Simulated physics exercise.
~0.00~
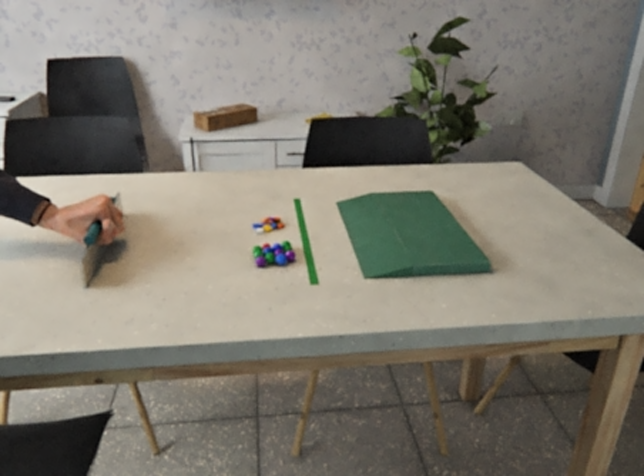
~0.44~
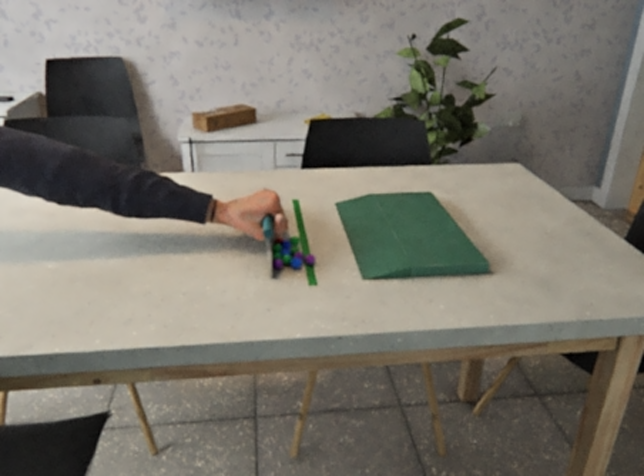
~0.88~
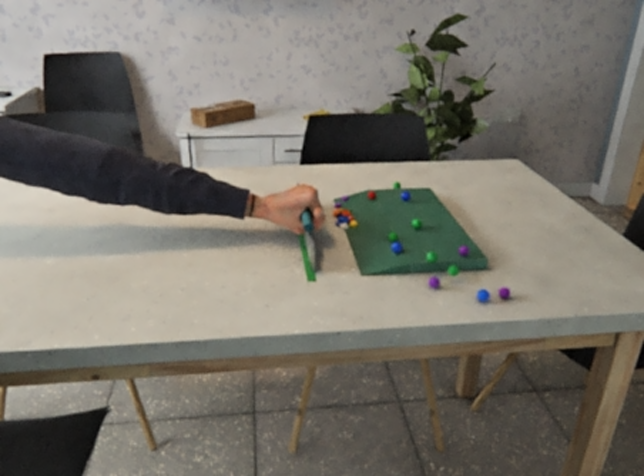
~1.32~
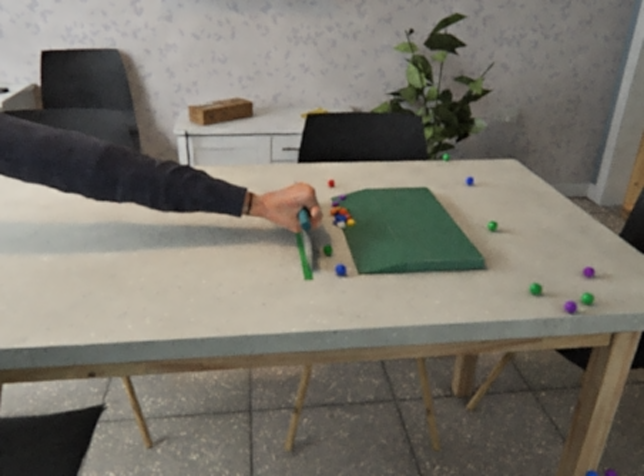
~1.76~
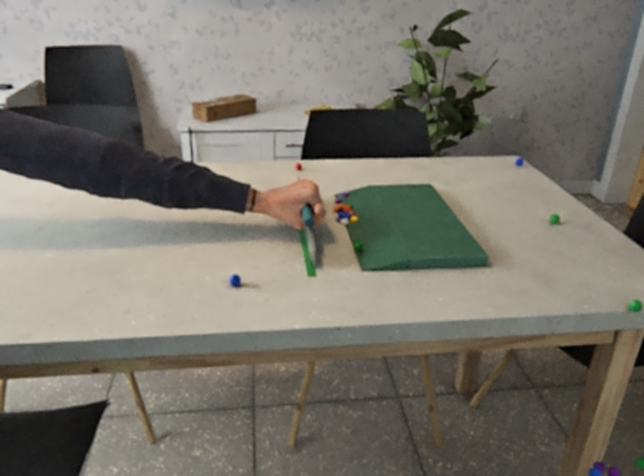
In the video, a hand slides a scraper rightward across a table, pushing small colorful balls toward a green ramp and stopping at green tape. Some balls roll over and around the ramp, several leaving the table, while a small cluster rests at the ramp's left edge.
